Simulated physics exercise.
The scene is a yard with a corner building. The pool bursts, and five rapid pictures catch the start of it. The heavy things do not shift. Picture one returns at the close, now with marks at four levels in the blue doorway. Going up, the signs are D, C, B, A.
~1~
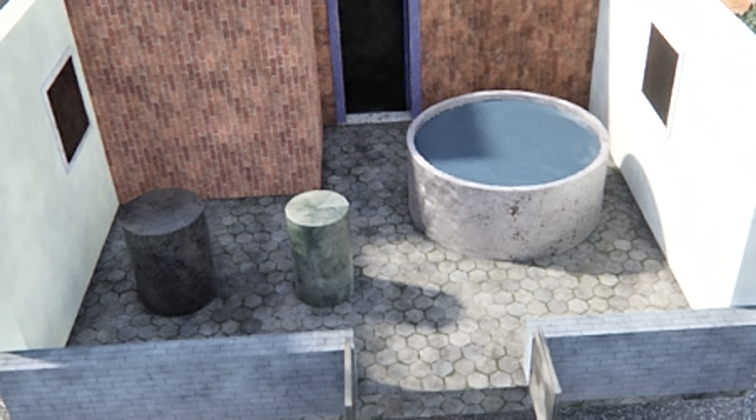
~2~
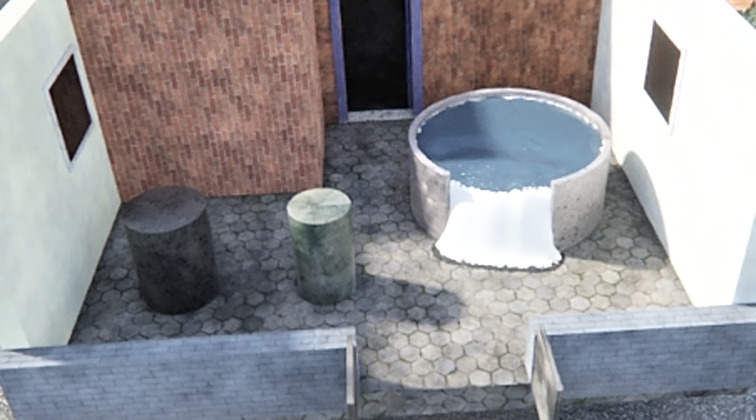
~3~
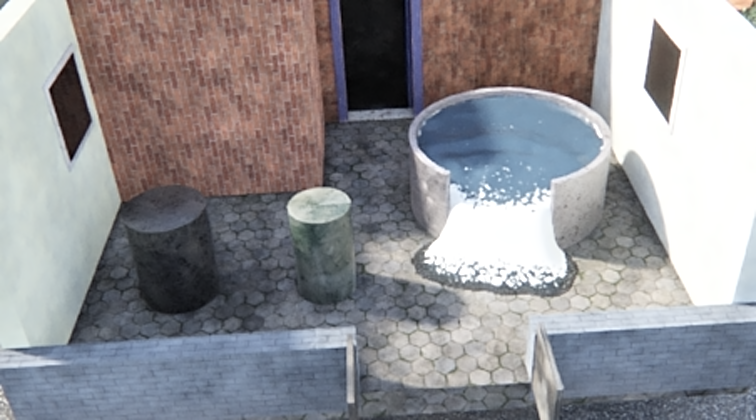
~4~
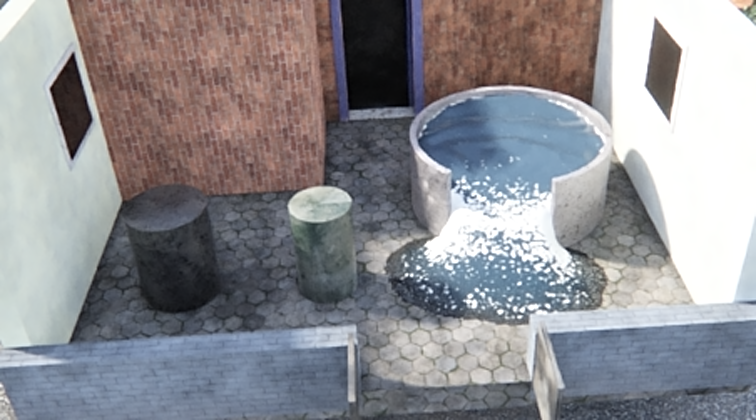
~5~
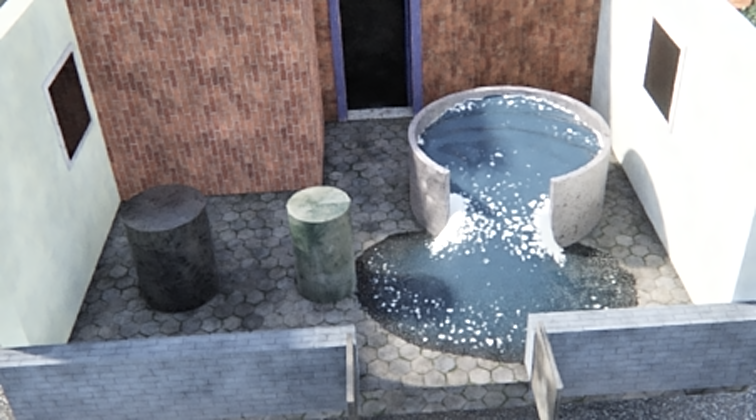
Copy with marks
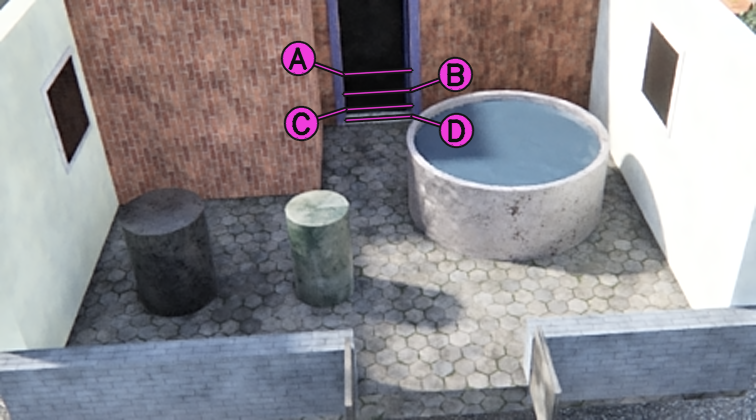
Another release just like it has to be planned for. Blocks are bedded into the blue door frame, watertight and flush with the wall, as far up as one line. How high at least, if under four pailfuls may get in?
Choose D.
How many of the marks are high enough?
All four.
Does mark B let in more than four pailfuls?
No, that is safe.
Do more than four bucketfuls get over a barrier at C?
No, that is safe.
On the marked copy, A at (376, 72); B at (377, 92); C at (378, 107); D at (379, 118); from the bottom up D, C, B, A.
Choosing A, nothing gets over.
Choosing B, nothing gets over.
Choosing C, nothing gets over.
Choosing D, nothing gets over.
